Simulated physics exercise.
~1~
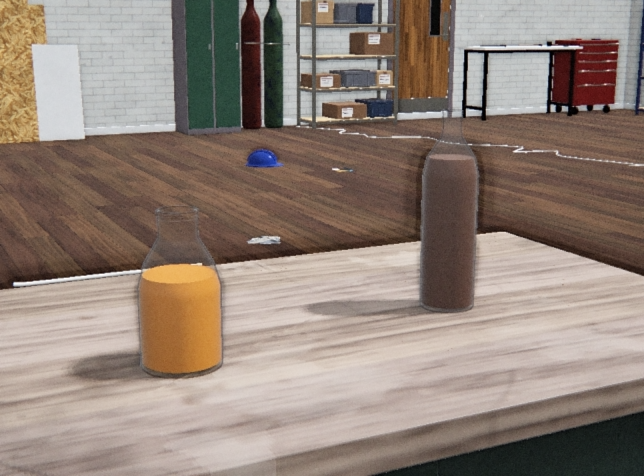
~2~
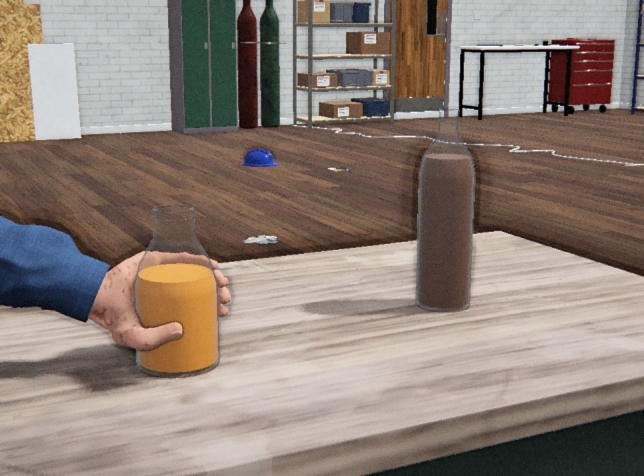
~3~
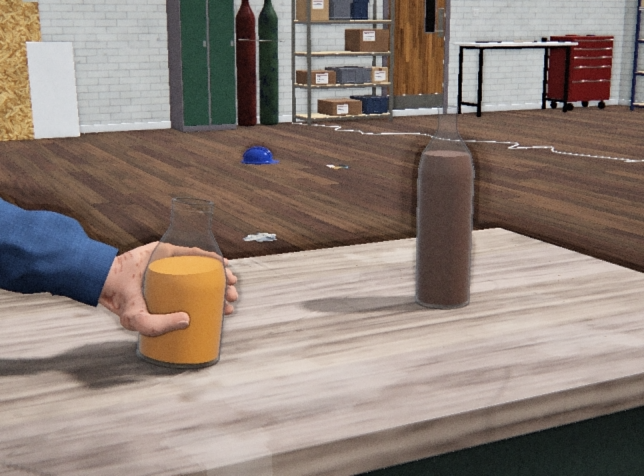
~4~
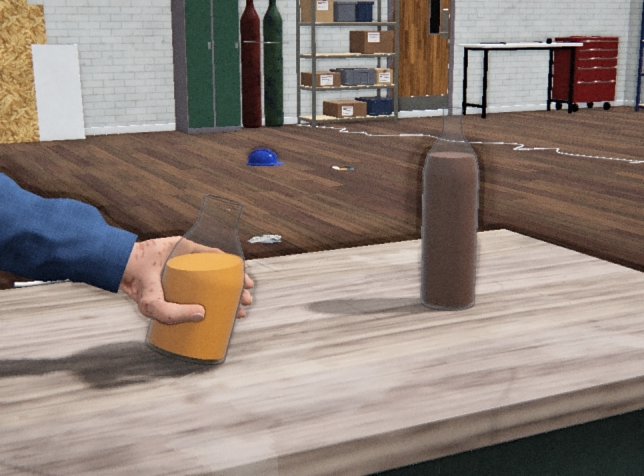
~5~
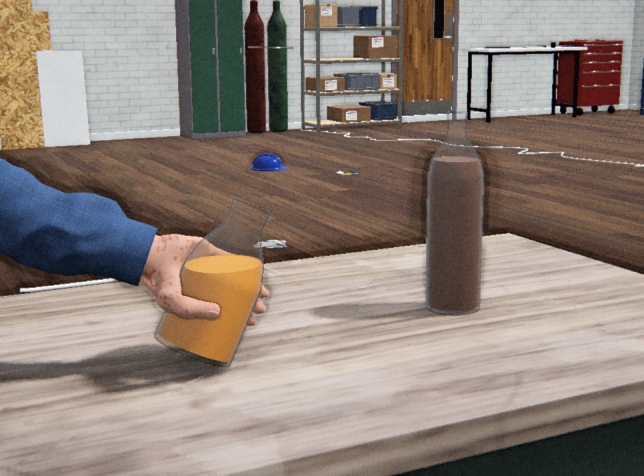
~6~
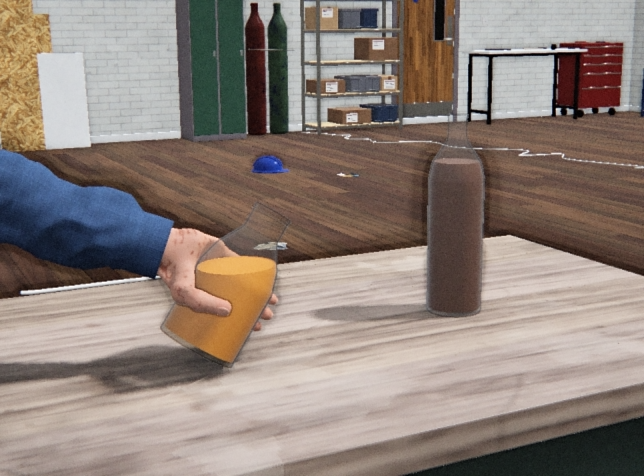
A hand in a blue sleeve grasping the left bottle of orange liquid and tilting it rightward beside an upright brown-filled bottle.
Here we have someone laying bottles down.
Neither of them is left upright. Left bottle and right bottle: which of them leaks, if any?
One by one: Left bottle: The result will be some loss, right bottle: The result will be some loss.
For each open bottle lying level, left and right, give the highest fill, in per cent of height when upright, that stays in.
First 16 percent, second 26 percent.
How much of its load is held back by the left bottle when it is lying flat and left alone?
I reckon close to 30 per cent is held back.
Next, the left bottle is nearly down; left bottle, some has come out.
After that, the left bottle lies flat; left bottle, some has come out.
Finally, both lie flat; left bottle, some has come out; right bottle, some has come out.
